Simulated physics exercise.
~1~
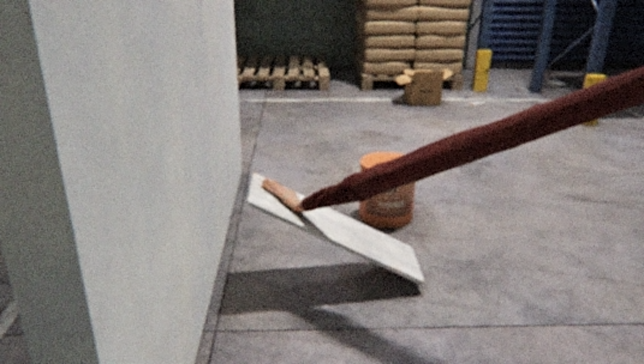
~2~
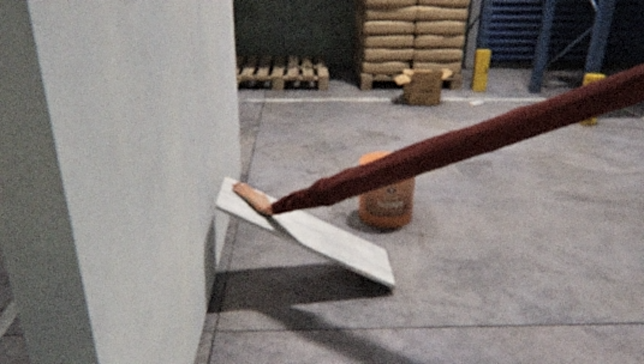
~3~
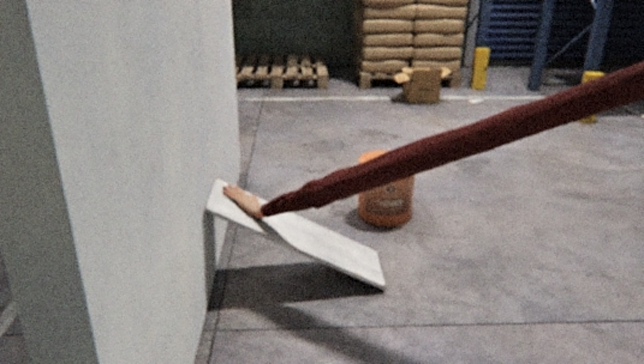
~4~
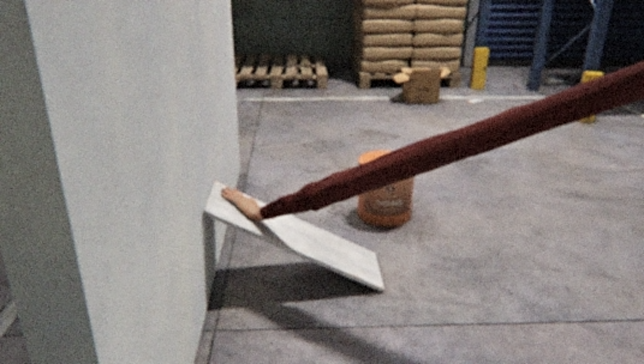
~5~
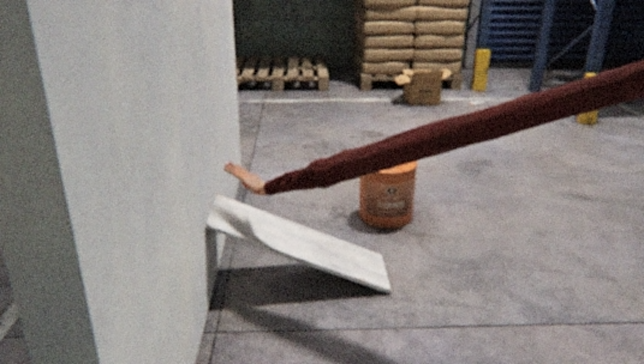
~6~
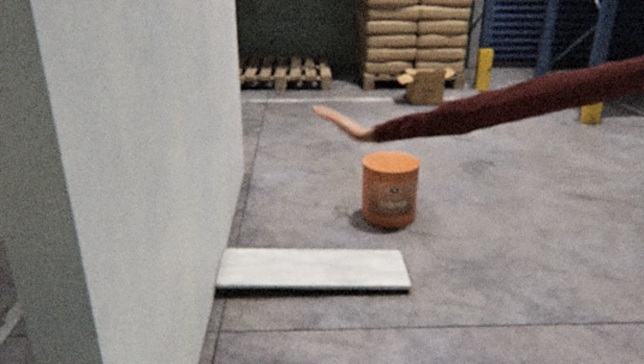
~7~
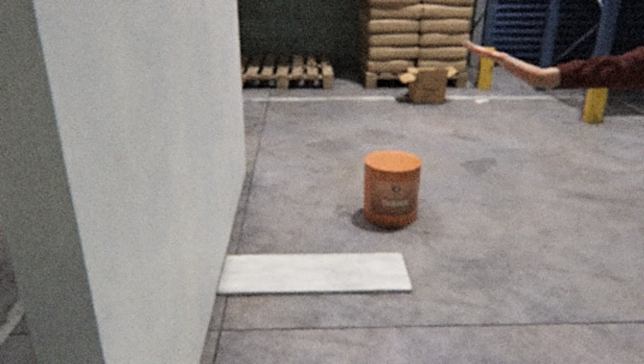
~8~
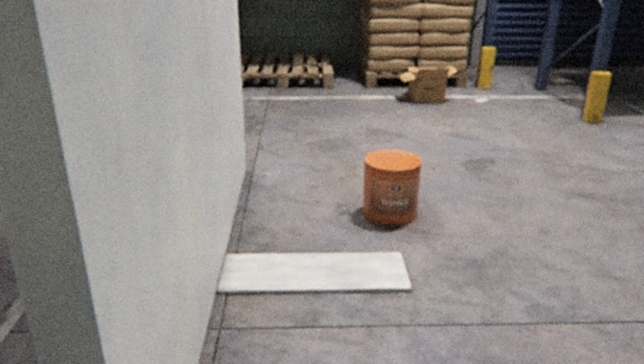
A long arm in a dark red sleeve reaches in from the right, holding a tilted white board beside a pale wall in a warehouse, seen from slightly above by a gently swaying camera. An orange pail stands behind it on the grey concrete floor, with stacked sacks, a pallet and yellow posts farther back. The hand moves the board left until its raised end meets the wall, then holds it there. It lets go and draws back to the right, and the board slips down. The board ends lying flat at the foot of the wall, the arm gone and the pail still in place.
